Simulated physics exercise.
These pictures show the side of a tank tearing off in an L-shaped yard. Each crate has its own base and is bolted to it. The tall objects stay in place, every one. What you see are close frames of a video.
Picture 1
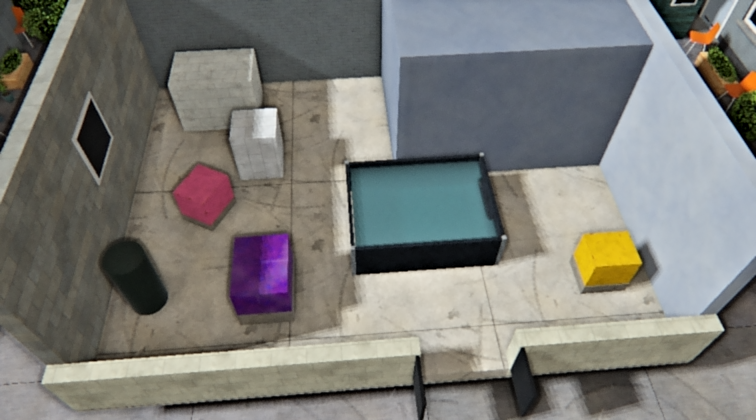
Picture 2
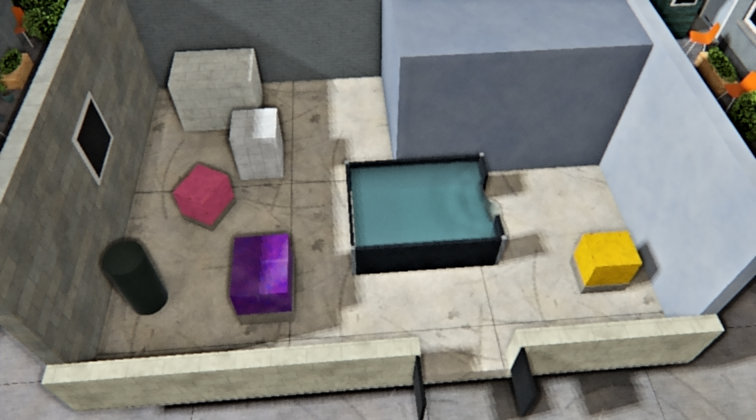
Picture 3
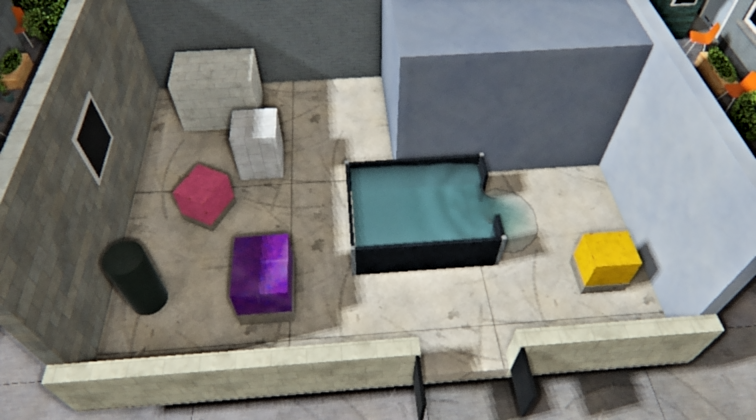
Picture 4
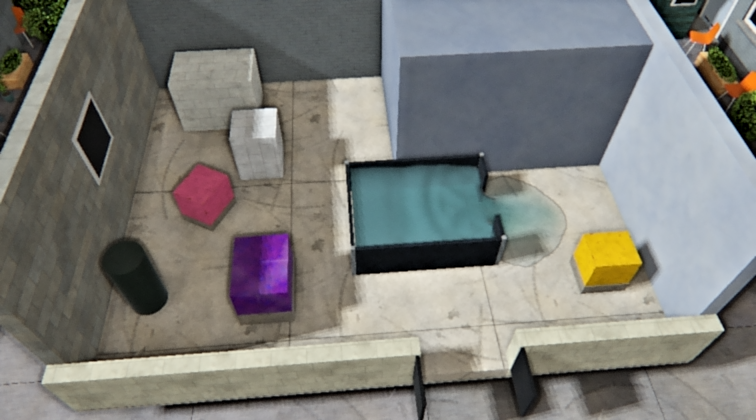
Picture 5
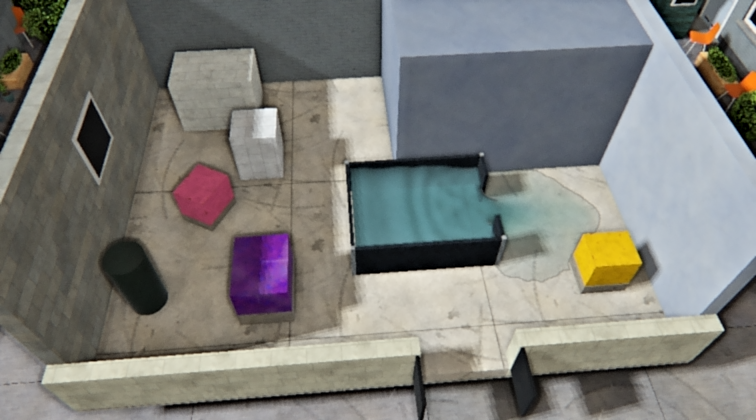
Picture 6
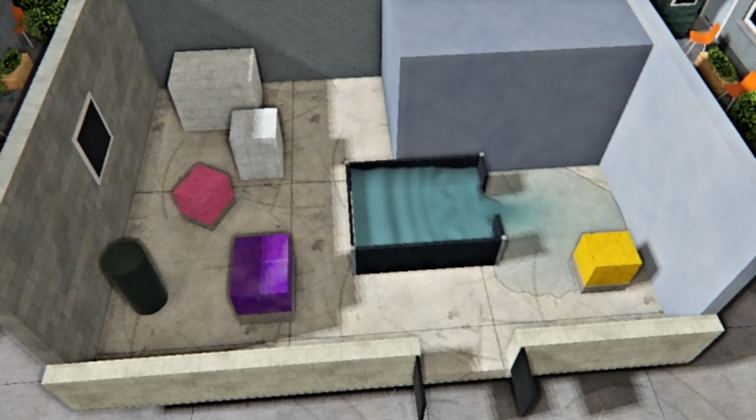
In this clip, a dark-walled tank of teal water stands in a walled yard among colored blocks until its right side opens, and water pours through the gap, spreading right across the pale floor to the yellow block.
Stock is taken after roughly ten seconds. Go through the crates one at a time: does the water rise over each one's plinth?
In order: As for the yellow crate it's moistened by the water, as for the purple crate it's untouched by the water, as for the pink crate it's untouched by the water.
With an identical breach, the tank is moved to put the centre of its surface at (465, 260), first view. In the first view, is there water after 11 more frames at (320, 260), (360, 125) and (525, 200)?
Untouched, untouched, submerged.
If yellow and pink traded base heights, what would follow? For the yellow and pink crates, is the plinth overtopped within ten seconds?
One by one: Yellow crate ends up wet; pink crate is safe.
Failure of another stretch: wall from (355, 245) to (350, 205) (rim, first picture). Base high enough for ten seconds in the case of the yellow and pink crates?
Yellow crate is not reached; pink crate is reached.
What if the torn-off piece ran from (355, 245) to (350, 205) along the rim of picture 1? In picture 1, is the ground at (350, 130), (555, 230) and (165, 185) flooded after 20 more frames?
Spot one spared, spot two spared, spot three inundated.
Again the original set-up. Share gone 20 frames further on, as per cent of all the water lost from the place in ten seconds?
It would be around 0 %.
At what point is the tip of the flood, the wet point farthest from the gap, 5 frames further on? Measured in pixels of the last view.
Somewhere about (665, 316).
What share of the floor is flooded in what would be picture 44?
That should be about 45 %.
A moment on, water covers 15 % of the floor; the yellow crate water round its plinth, the purple crate not reached, the pink crate not reached.
Next, water covers 20 % of the floor; the yellow crate water round its plinth, the purple crate not reached, the pink crate not reached.
Then, water covers 25 % of the floor; the yellow crate water round its plinth, the purple crate not reached, the pink crate not reached.
Later, water covers 45 % of the floor; the yellow crate water round its plinth, the purple crate water round its plinth, the pink crate not reached.
In the end, water covers 75 % of the floor; the yellow crate was topped, the purple crate stayed above the water, the pink crate stayed above the water.
